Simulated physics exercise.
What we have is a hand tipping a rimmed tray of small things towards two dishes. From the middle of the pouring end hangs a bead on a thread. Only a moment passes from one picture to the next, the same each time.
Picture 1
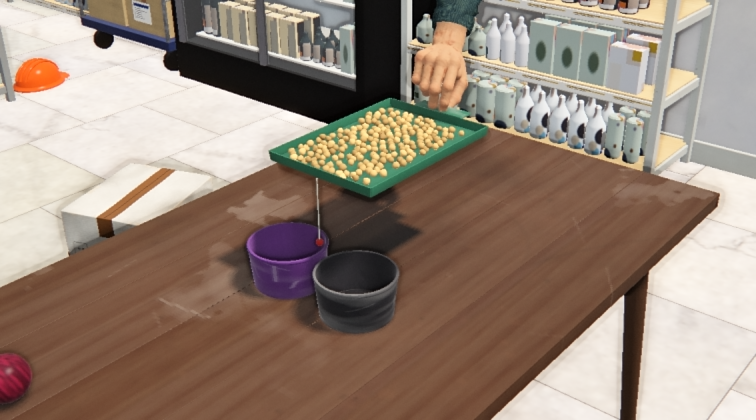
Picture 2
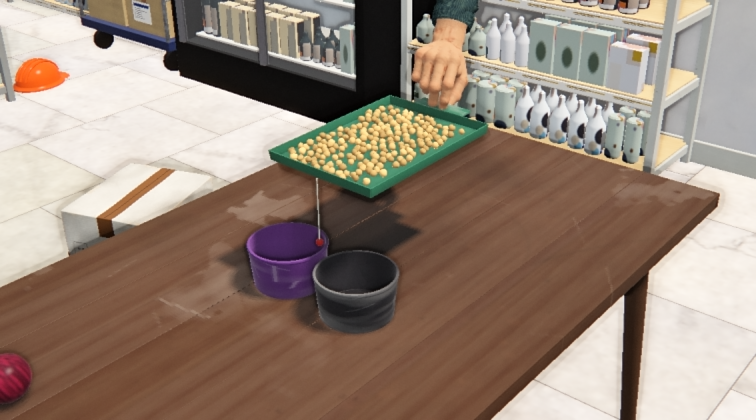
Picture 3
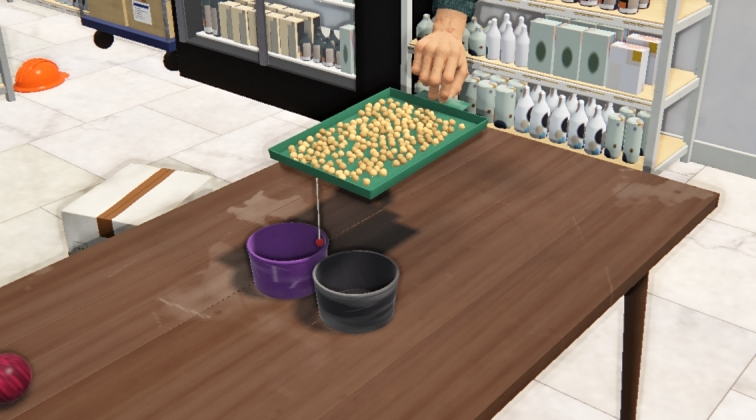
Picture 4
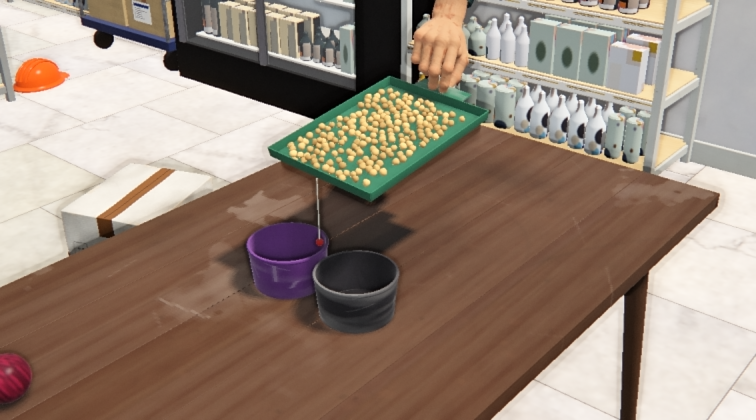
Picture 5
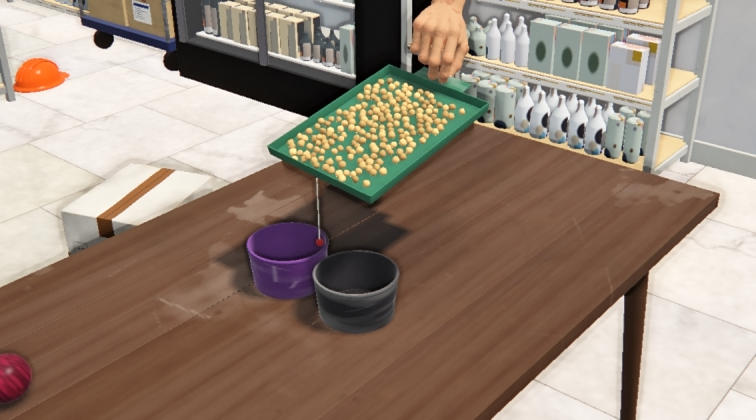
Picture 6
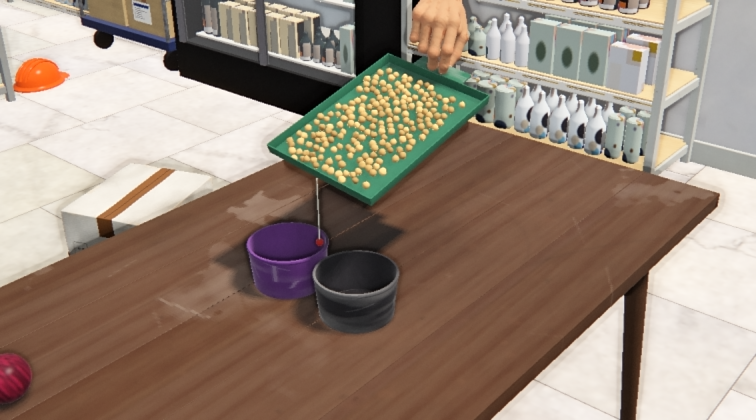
In a shop with stocked shelves and a pale tiled floor, a fixed view looks down across a dark wooden table. A hand holds a green rimmed tray of dried chickpeas above a purple dish on the left and a dark grey one on the right, a red bead hanging on a thread from its near end. The hand gradually raises the tray's far side, tilting it towards the near right corner, while the chickpeas spread slightly apart.
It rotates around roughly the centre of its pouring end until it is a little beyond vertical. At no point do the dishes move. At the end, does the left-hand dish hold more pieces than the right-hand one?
No, the right-hand dish holds more.
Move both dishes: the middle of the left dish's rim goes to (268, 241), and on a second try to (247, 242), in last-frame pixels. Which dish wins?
Try 1 - the dish at right; try 2 - the dish at right.
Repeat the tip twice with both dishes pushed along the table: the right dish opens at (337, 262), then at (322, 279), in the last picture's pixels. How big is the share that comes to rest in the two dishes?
50 and 60 in a hundred, in turn.
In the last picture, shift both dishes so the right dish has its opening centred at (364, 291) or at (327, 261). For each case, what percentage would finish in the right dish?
60 per cent the first time, 30 per cent the second time.
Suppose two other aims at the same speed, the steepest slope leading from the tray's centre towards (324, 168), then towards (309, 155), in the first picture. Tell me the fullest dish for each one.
Try 1: The left-side dish; try 2: The left-side dish.
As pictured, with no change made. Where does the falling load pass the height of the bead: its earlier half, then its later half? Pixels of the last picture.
I'd say close to (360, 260) at first and close to (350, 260) later on.
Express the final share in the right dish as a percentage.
I'd put it at some 80 per cent.
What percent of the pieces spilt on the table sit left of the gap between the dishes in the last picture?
Left portion: Around 60 %.
Just after the last frame, tray tipped steeply; almost all on the tray; just a few in the air.
A moment on, tray tipped right over; the larger part on the tray; about a tenth in the right dish; about a tenth outside both; just a few in the air.
Further on, tray tipped past a quarter turn; the larger part in the right dish; roughly a quarter outside both.
When it is over, tray tipped past a quarter turn; the larger part in the right dish; not one in the left dish; roughly a quarter outside both.
